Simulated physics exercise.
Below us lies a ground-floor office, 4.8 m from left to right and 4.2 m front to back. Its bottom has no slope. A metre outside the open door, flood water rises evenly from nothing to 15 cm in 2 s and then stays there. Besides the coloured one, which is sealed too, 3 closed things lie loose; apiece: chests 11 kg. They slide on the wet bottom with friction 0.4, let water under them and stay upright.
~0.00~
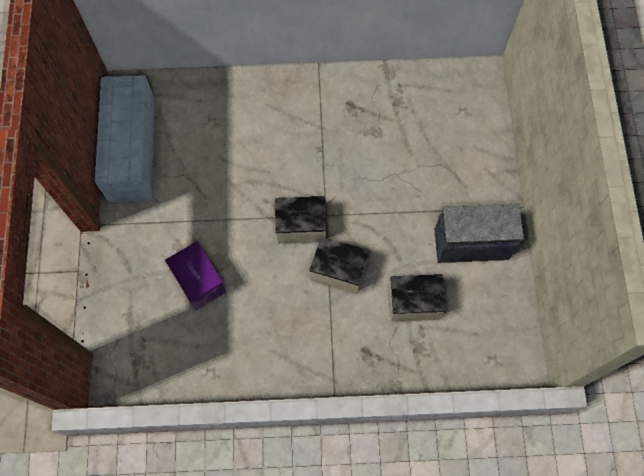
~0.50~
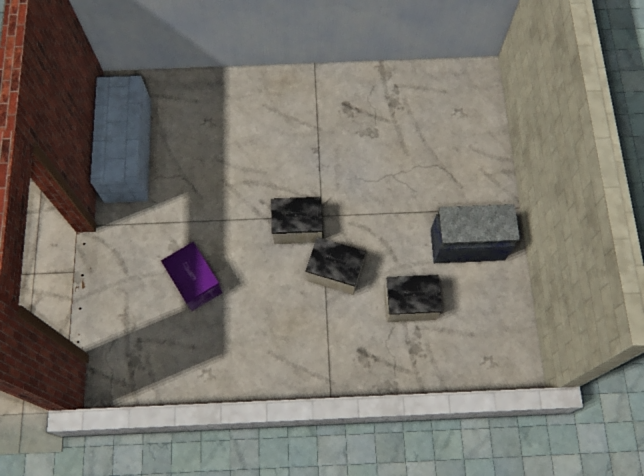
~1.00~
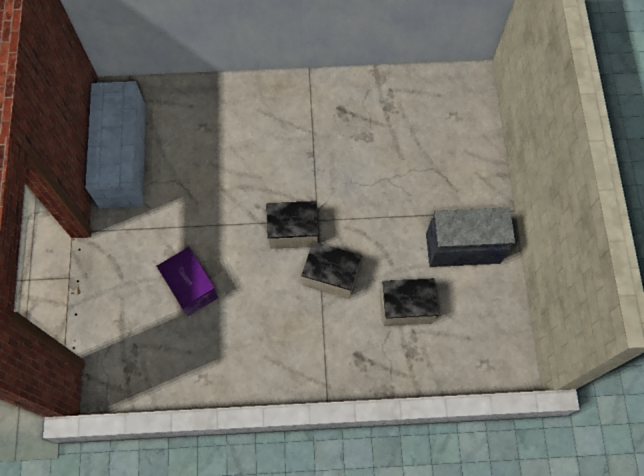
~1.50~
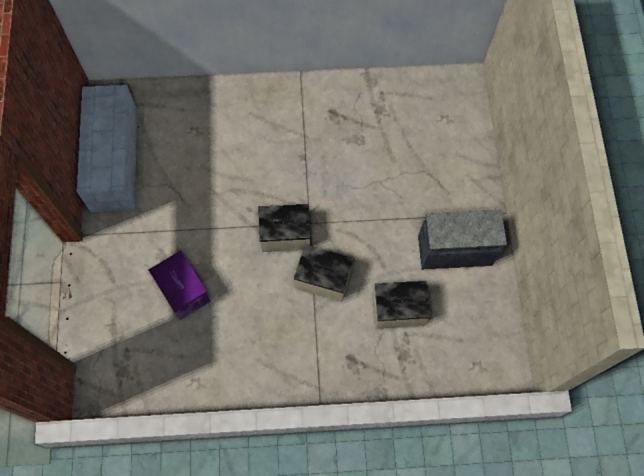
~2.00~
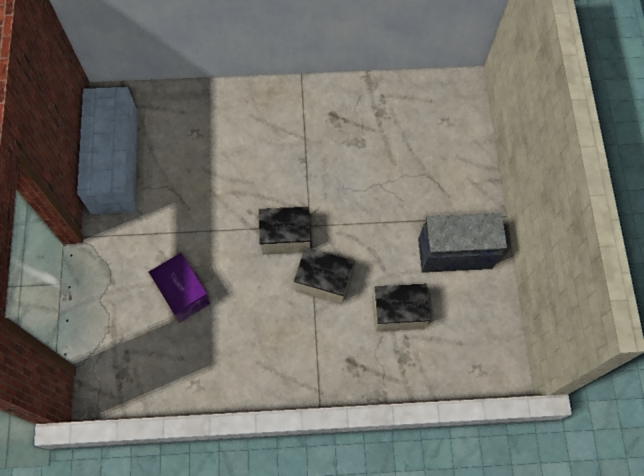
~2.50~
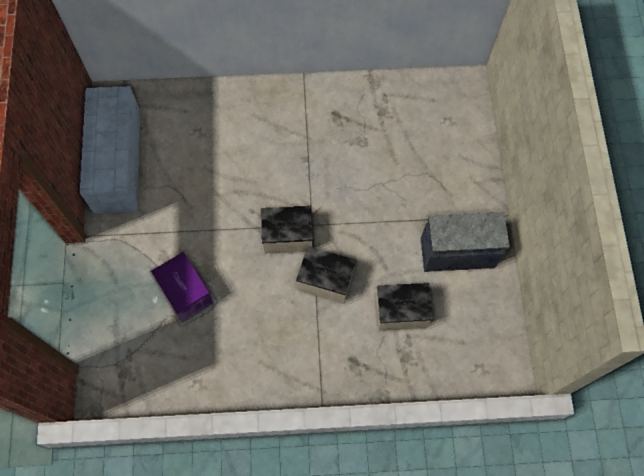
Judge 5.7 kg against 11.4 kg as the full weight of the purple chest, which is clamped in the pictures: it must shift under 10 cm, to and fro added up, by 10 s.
Verdict: Neither weight holds it.
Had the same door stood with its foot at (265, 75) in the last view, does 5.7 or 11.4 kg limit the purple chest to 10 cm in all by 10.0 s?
Then neither weight holds it.
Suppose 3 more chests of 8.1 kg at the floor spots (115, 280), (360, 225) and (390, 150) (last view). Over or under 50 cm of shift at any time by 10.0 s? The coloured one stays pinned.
In that order: Over, less, less.
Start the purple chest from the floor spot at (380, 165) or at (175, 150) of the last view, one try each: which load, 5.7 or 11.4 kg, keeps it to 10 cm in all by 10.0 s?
In that order: Only the larger holds; the smaller is enough.
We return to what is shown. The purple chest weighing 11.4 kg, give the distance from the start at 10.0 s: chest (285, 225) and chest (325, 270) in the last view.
In turn: 100 cm, 80 cm.
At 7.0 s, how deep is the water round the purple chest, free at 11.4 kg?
About 6 cm.
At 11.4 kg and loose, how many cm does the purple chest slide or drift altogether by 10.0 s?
About 200 cm.
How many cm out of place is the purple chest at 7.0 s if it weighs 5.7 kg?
About 140 cm.
After 3.5 s the purple chest would be 80 cm from its start with 5.7 kg and 63 cm from its start with 11.4 kg; 3 cm of water round it then.
After 4.5 s the purple chest would be 102 cm from its start with 5.7 kg and 103 cm from its start with 11.4 kg; 4 cm of water round it then.
After 7.0 s the purple chest would be 137 cm from its start with 5.7 kg and 107 cm from its start with 11.4 kg; 6 cm of water round it then.
After 10.0 s the purple chest would be 299 cm from its start with 5.7 kg and 194 cm from its start with 11.4 kg; 7 cm of water round it then.
